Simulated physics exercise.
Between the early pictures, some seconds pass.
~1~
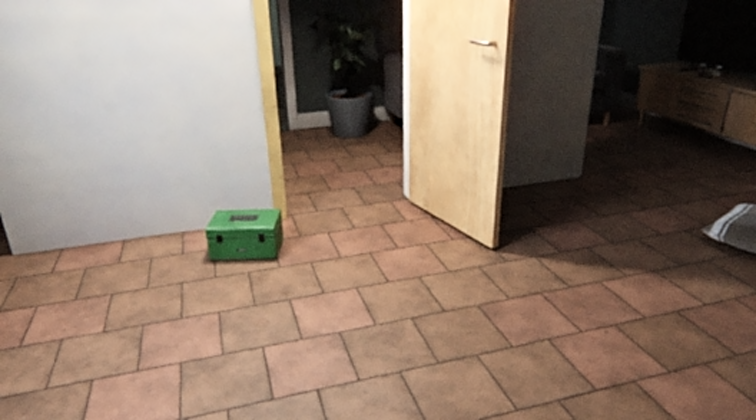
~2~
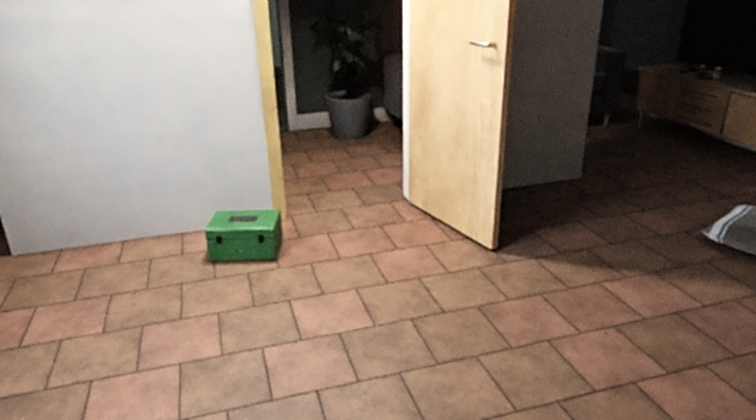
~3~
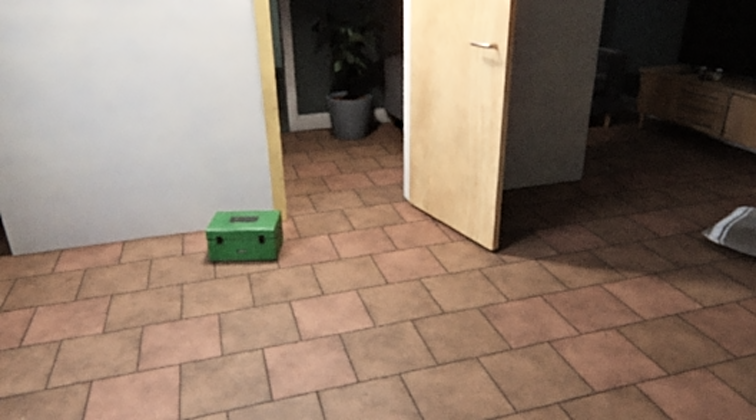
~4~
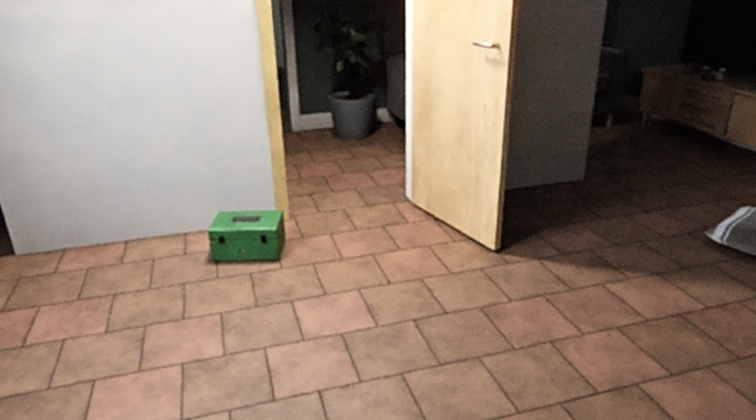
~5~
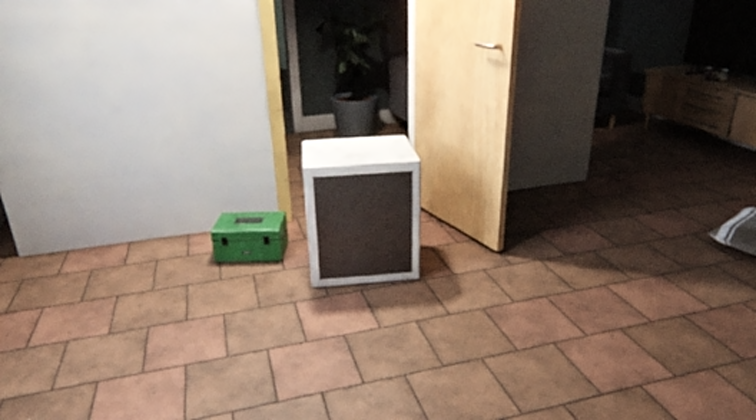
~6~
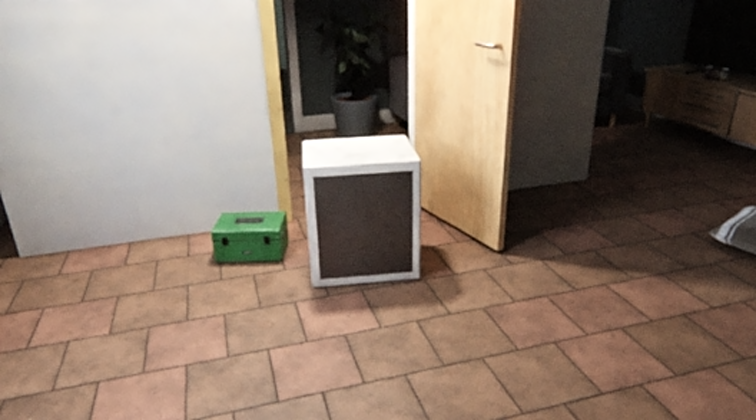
The clip shows a green toolbox on a tiled floor beside a wide-open wooden door, with everything nearly still, until a white box-like appliance with a dark front panel abruptly appears between them and stays motionless.
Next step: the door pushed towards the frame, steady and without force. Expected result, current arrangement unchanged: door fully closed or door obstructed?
Turns out the door can't touch the frame at all.
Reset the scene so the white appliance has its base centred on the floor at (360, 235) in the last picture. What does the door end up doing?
The door is obstructed after that.
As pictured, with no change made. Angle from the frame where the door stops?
I'd say it stays open by roughly 70 degrees.
Then, 0.40 s past the last view, open by 95°.
Then, 0.50 s past the last view, open by 90°.
Then, 0.70 s past the last view, open by 77°.
Then, 0.80 s past the last view, open by 71°.
Finally, open by 71°; both still in place. Final places as the last picture's camera would see them, white appliance near (360, 209).
